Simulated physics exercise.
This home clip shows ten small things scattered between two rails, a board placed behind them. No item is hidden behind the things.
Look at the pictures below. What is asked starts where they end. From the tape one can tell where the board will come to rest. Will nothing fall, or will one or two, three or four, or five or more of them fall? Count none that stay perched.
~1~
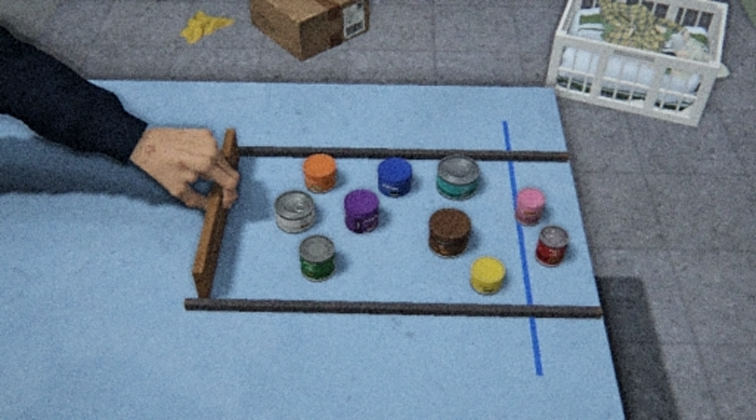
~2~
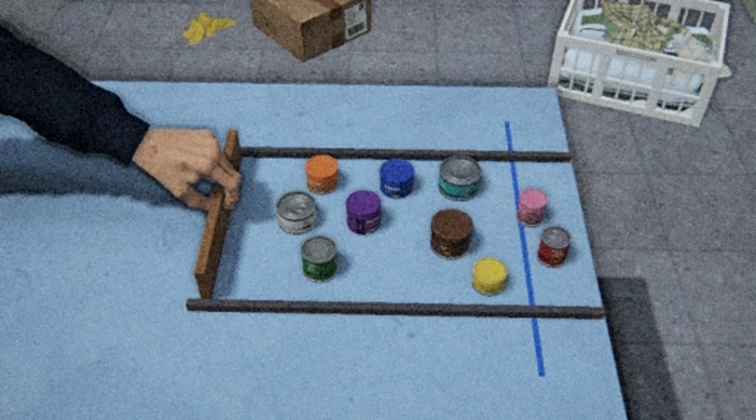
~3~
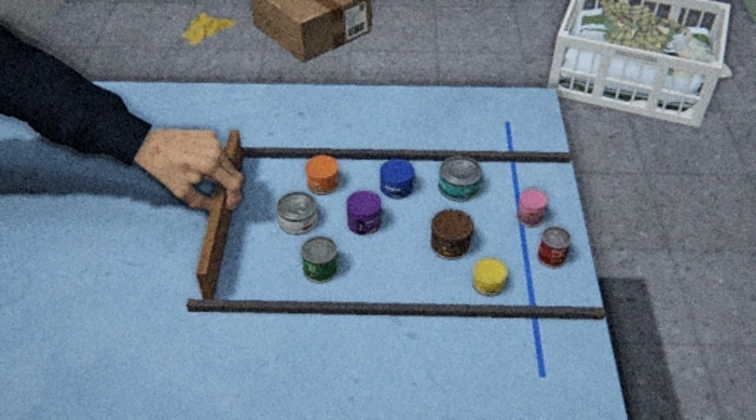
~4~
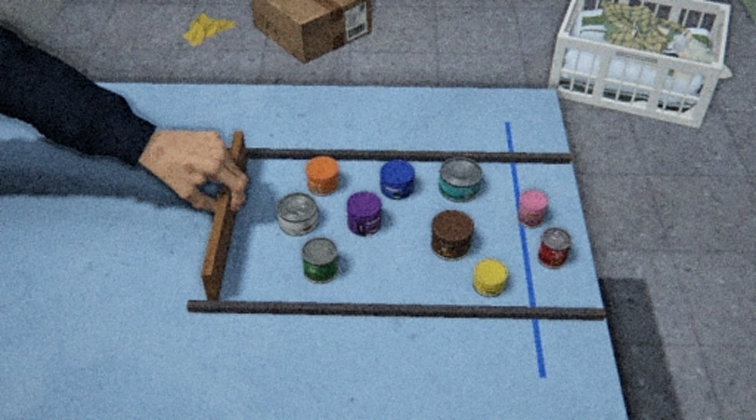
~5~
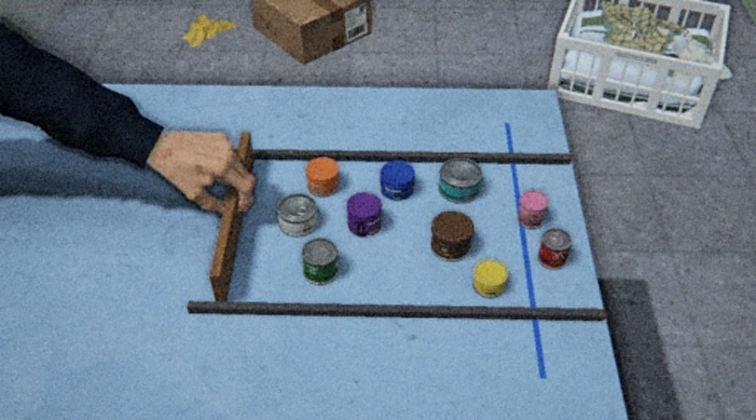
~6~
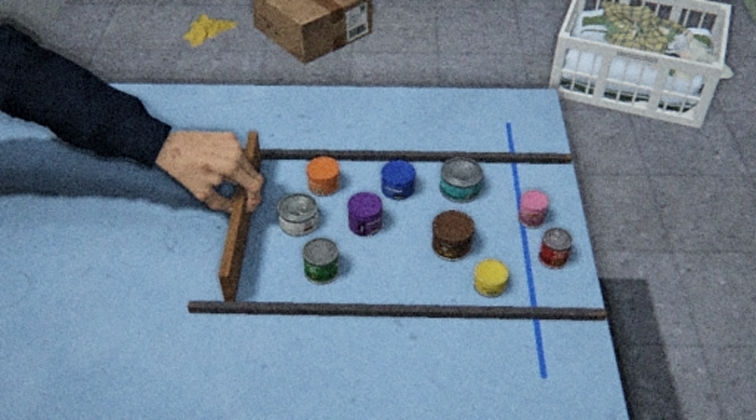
So in the end, just one or two bits get shoved clean off.
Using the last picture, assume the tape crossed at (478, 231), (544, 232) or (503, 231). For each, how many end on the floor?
Try by try, 0, 5 and 0.
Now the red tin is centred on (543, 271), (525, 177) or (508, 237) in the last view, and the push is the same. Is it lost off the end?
Place by place, it holds its place, goes down, holds its place.
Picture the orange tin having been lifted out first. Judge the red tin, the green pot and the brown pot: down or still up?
So: The red tin does not drop, the green pot does not drop, the brown pot does not drop.
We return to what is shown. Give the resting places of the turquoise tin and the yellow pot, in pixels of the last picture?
Listed in order, first is (561, 170) and the other is (584, 293).
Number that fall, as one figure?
That makes a total of 1.
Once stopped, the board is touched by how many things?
All in all, 4.
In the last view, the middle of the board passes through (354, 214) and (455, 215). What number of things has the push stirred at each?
Note: First position 5; second position 8.
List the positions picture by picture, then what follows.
In the first frame, red tin (552, 246); pink tin (530, 207); yellow pot (487, 276); board (218, 209); tape (520, 229).
In the second frame, pink tin (532, 208); board (221, 210).
In the third frame, yellow pot (490, 277); turquoise tin (460, 179).
In the fourth frame, red tin (554, 248); white tin (298, 214).
In the fifth frame, pink tin (532, 210); green pot (320, 261).
In the sixth frame, red tin (555, 248); pink tin (533, 209); yellow pot (491, 278); board (242, 212); tape (523, 231).
Early on, none off yet; red tin at rest near (555, 248); pink tin at rest near (533, 209); yellow pot at rest near (491, 278).
Finally, the number that fall off is one or two; lost, pink tin.
